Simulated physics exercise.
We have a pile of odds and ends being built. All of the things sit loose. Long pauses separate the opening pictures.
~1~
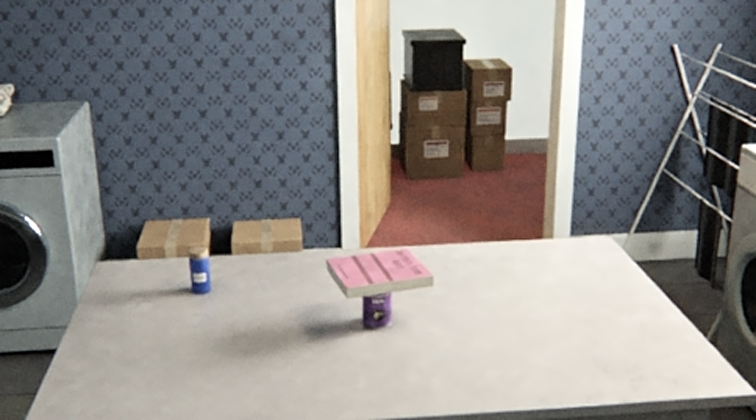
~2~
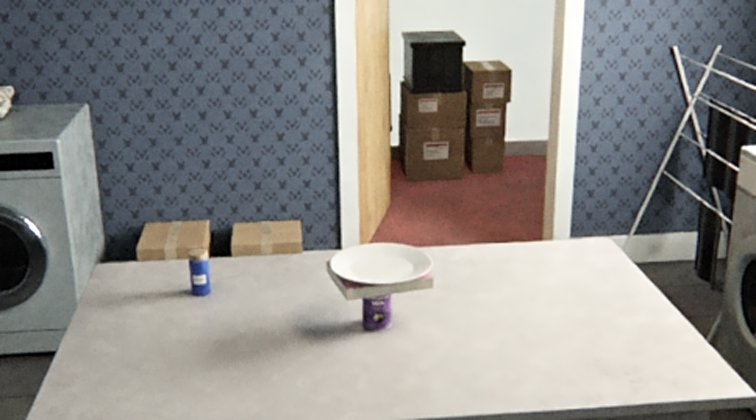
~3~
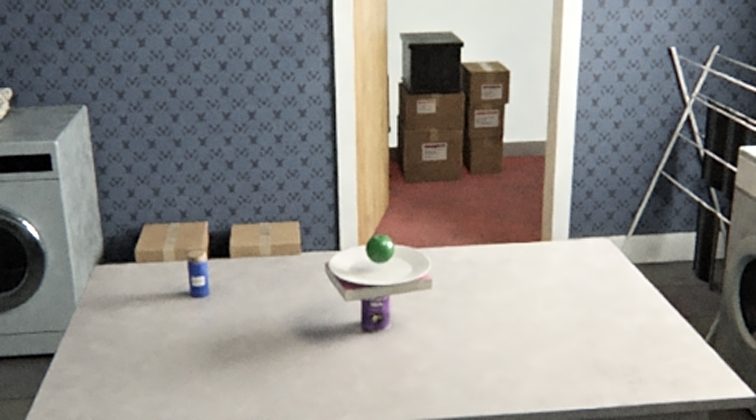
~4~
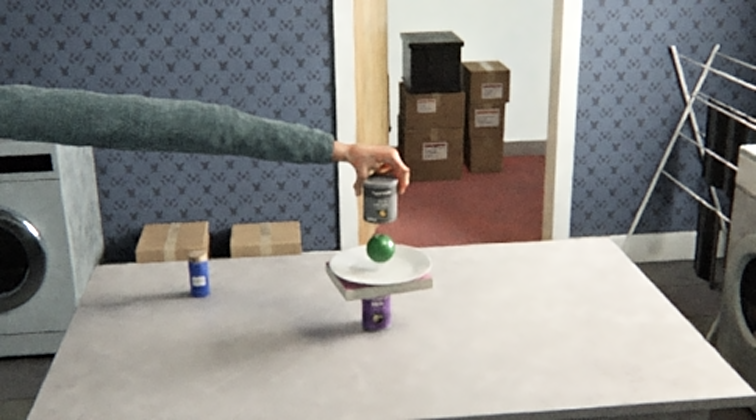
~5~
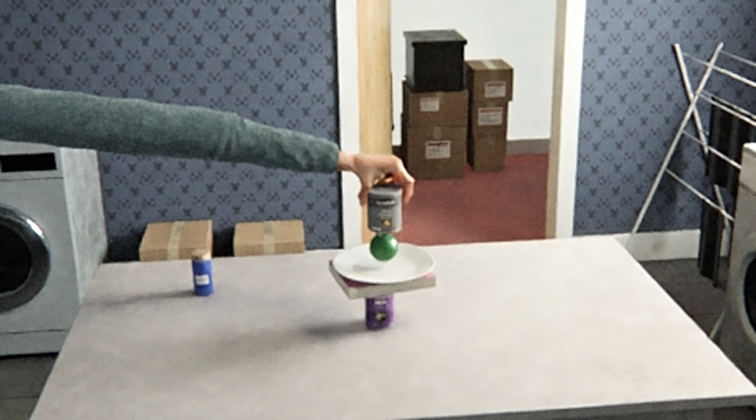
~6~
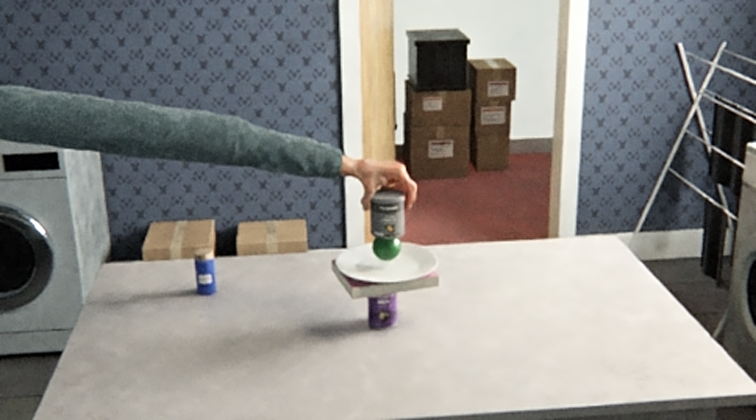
The video shows a pink book balanced on a purple tin on a table, then a white plate and a green apple added on top, before a hand from the left lowers a grey tin onto the apple, still gripping it.
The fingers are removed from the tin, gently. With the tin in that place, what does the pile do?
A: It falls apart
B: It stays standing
It falls apart (A).
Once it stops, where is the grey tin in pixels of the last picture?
Roughly pixel (488, 301) in the last picture.
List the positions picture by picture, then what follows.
In the first frame, the last thing is not in view yet.
In the second frame, the last thing is not in view yet.
In the third frame, the last thing is not in view yet; blue shaker (198, 274).
The fourth frame shows coming down; grey tin (380, 199); purple tin (376, 303).
The fifth frame shows coming down; grey tin (384, 208); white plate (384, 265).
The sixth frame shows set down, still held; grey tin (387, 213); green apple (386, 247).
Then, 0.60 s past the last view, grey tin now fallen.
Then, 0.70 s past the last view, things are still on the move.
Finally, fallen, grey tin; the other 5 still in place. Final places as the last picture's camera would see them, grey tin near (488, 301). The pile loses its balance.
